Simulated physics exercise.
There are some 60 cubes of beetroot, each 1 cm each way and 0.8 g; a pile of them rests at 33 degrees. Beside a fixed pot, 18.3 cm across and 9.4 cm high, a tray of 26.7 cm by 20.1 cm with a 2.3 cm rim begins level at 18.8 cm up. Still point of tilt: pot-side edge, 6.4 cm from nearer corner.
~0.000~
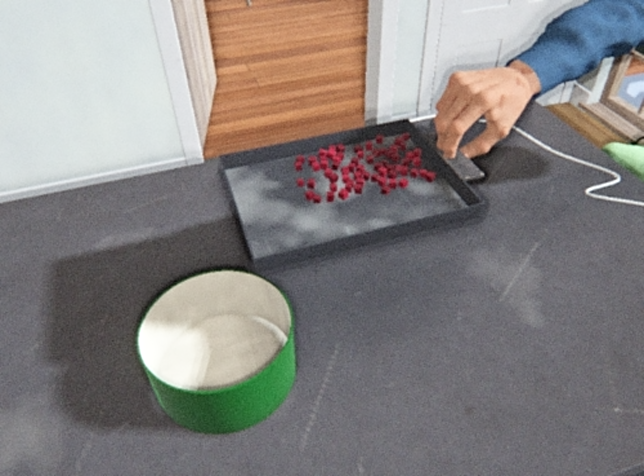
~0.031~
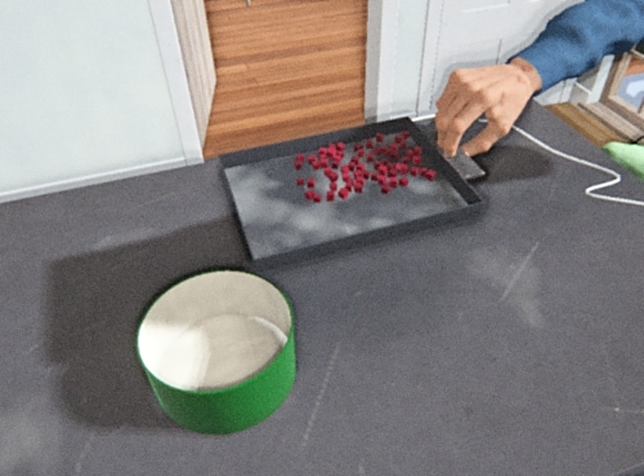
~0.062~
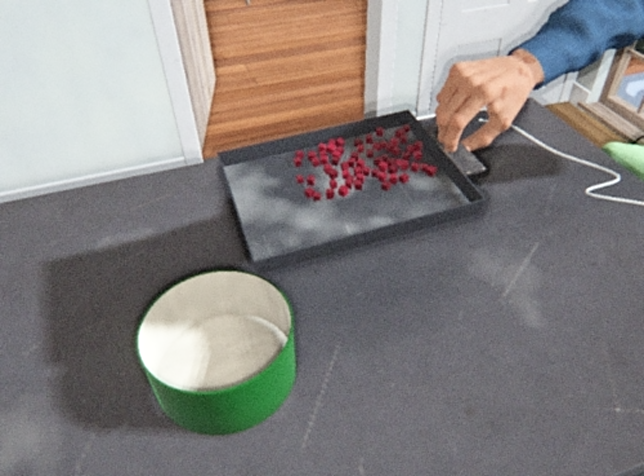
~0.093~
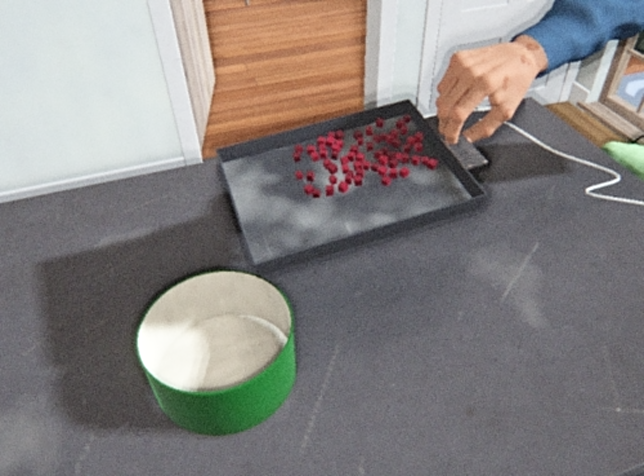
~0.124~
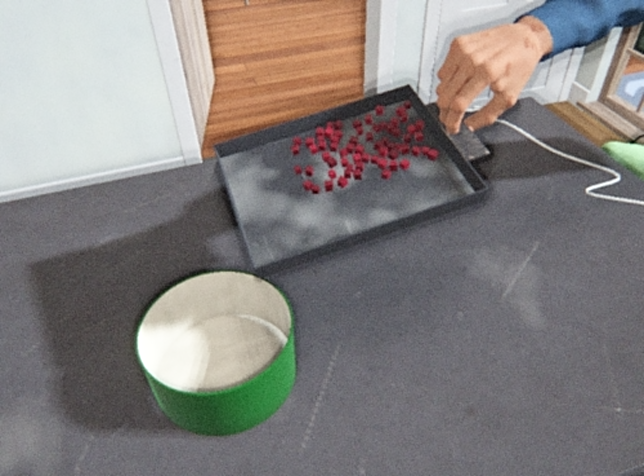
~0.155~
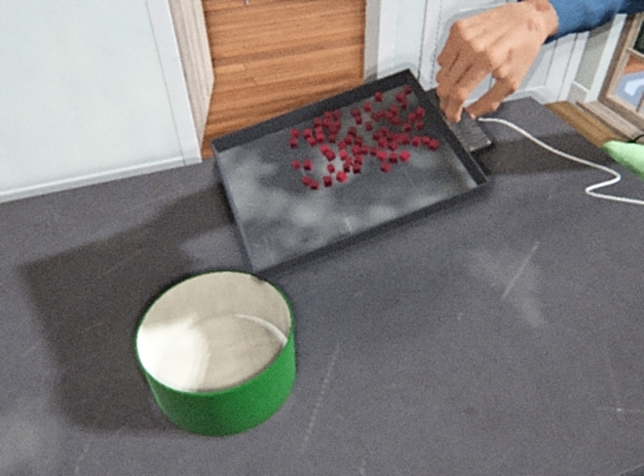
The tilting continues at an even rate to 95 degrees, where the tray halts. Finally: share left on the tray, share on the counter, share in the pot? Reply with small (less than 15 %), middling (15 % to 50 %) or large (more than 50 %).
Left on the tray - small, counter - middling, pot - large.
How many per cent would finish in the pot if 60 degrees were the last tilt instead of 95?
35 per cent.
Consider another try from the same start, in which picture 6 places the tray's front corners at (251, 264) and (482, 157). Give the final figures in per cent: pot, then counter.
In the pot: 85 per cent; on the counter: 15 per cent.
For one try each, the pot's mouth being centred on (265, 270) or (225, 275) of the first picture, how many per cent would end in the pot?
First try around 5 %, second around 10 %.
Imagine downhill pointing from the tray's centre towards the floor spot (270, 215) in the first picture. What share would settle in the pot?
Roughly 60 % of the pieces.
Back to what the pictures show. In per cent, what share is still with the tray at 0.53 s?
I'd put it at roughly 100 per cent.
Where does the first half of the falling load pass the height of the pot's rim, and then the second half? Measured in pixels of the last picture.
Roughly (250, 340) to begin with, later roughly (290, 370).
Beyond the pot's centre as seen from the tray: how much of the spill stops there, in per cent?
About 40 percent of the spill.
After 0.38 s, tilt 56 degrees; the tray holds 100 %, the pot 0 %.
After 0.53 s, tilt 83 degrees; the tray holds 100 %, the pot 0 %.
After 0.81 s, tilt 95 degrees; the tray holds 0 %, the pot 60 %.
In the end, at 2.1 s, tray 0 %, counter 40 %, pot 60 %.
